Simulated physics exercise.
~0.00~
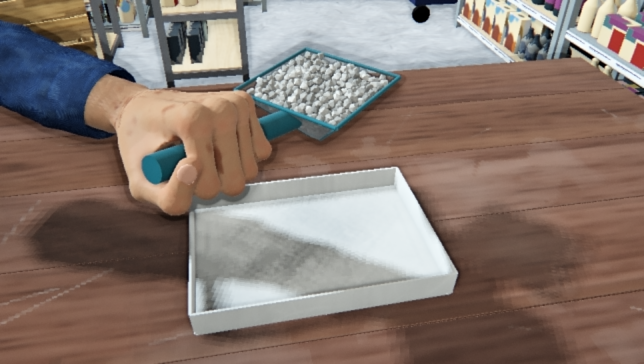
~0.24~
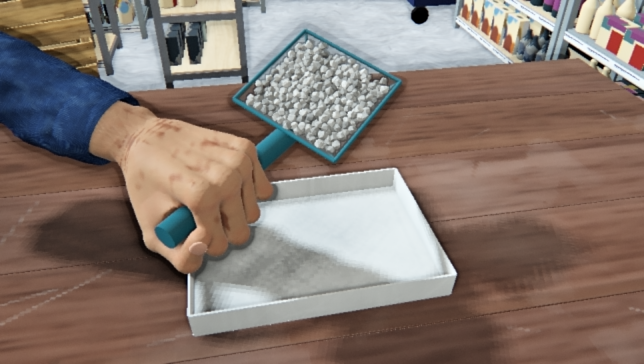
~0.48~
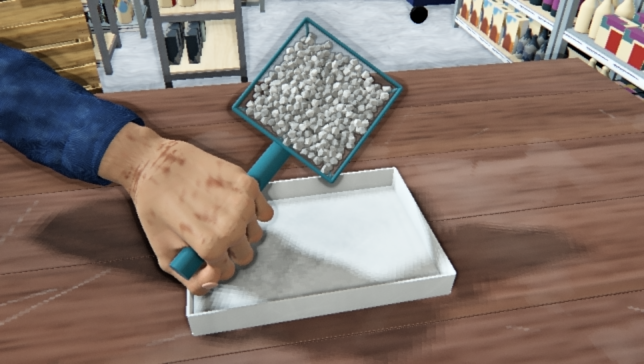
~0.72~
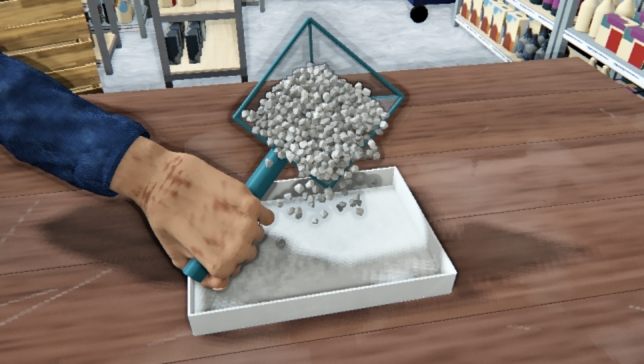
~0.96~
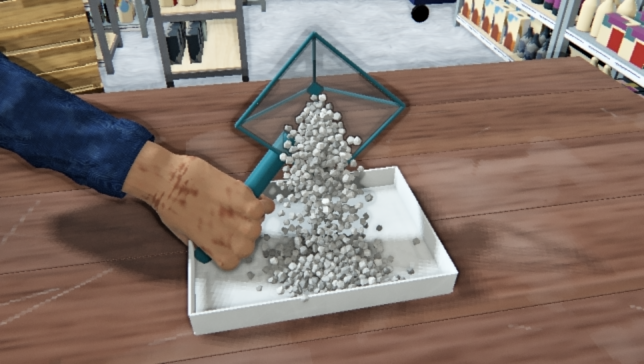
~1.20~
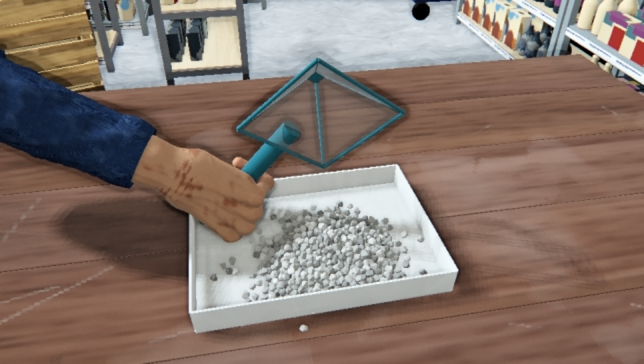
In a store-like room with stocked shelves behind, a brown wooden table is seen from slightly above. A hand in a dark blue sleeve reaches in from the left, gripping the teal handle of a square scoop full of small grey and white pieces, with a shallow white tray in front. The hand turns the scoop steadily, tipping it toward the tray. The pieces start to slide over the near corner, then pour down in a thick stream and heap up below. Finally the scoop is empty, and the pieces lie spread in a pile in the tray, with one stray piece on the table in front.
